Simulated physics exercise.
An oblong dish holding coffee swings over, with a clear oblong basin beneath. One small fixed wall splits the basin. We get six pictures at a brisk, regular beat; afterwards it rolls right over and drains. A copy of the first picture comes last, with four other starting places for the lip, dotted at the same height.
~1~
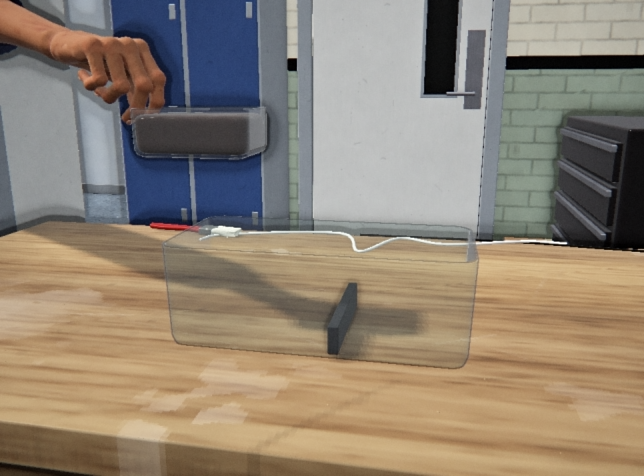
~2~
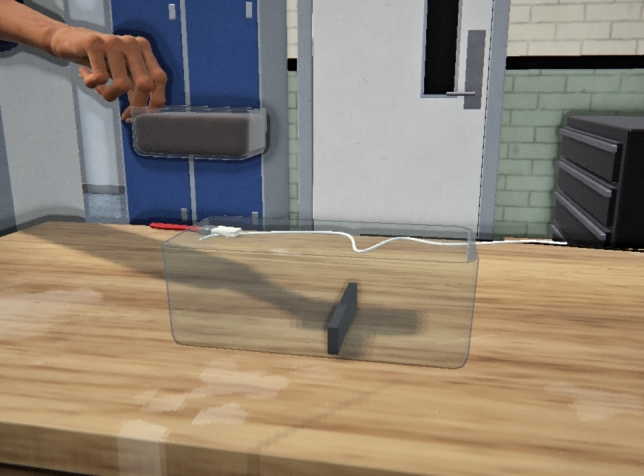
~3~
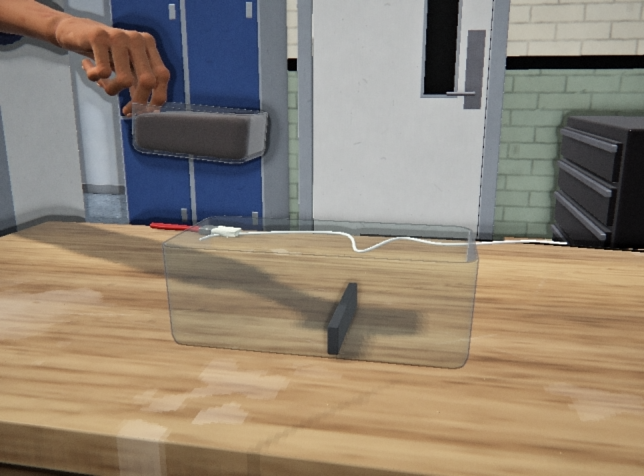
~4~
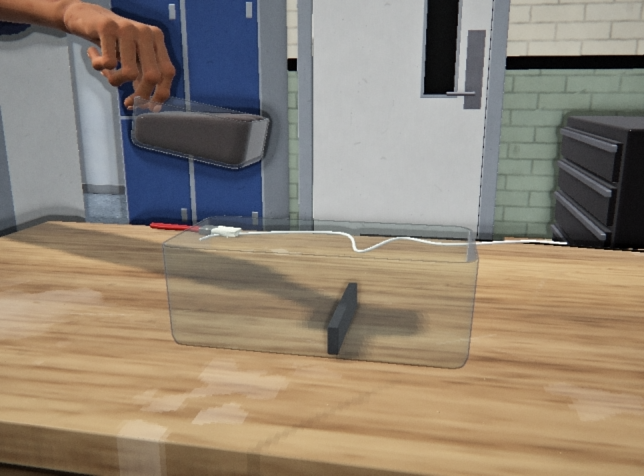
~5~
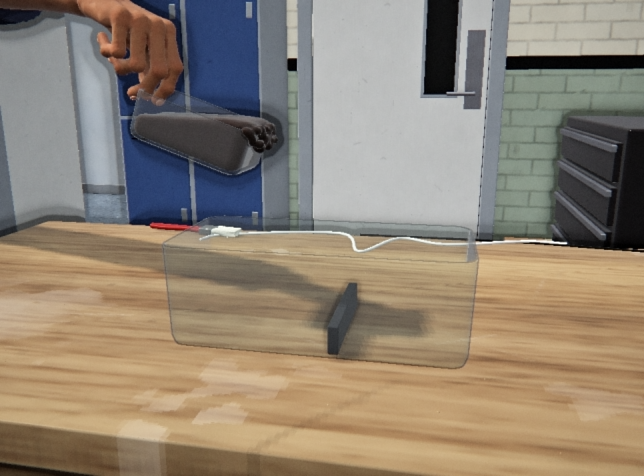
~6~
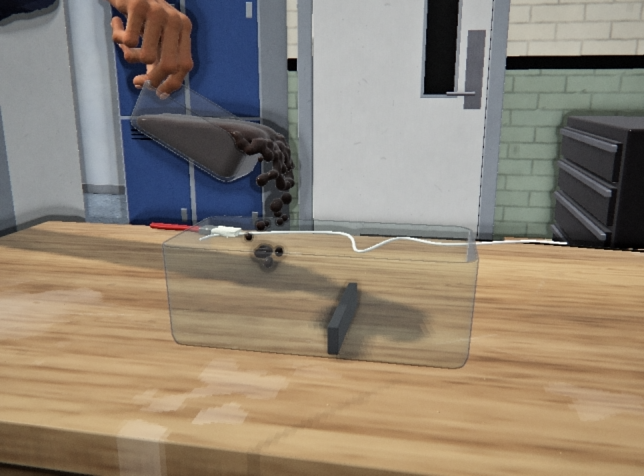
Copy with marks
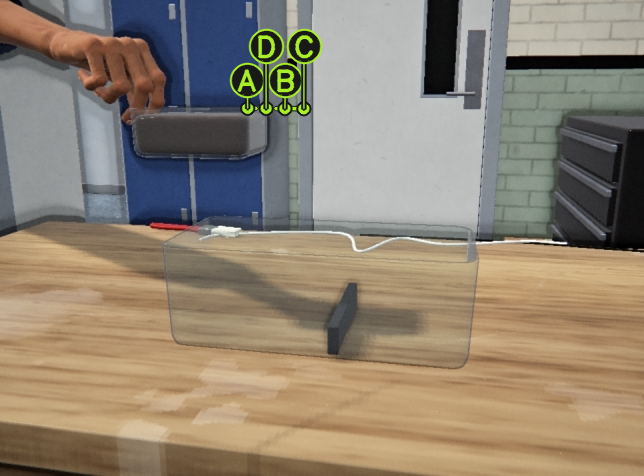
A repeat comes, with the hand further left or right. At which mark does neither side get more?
It is B.
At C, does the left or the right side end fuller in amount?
More ends on the right.
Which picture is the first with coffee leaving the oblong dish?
In picture 5.
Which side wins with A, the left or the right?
The left one.
On the marked copy, A at (247, 108); B at (284, 108); C at (303, 108); D at (266, 108).
With A, about 94 % ends left of the wall and 5 % right of it.
With B, about 44 % ends left of the wall and 56 % right of it.
With C, about 30 % ends left of the wall and 69 % right of it.
With D, about 82 % ends left of the wall and 17 % right of it.
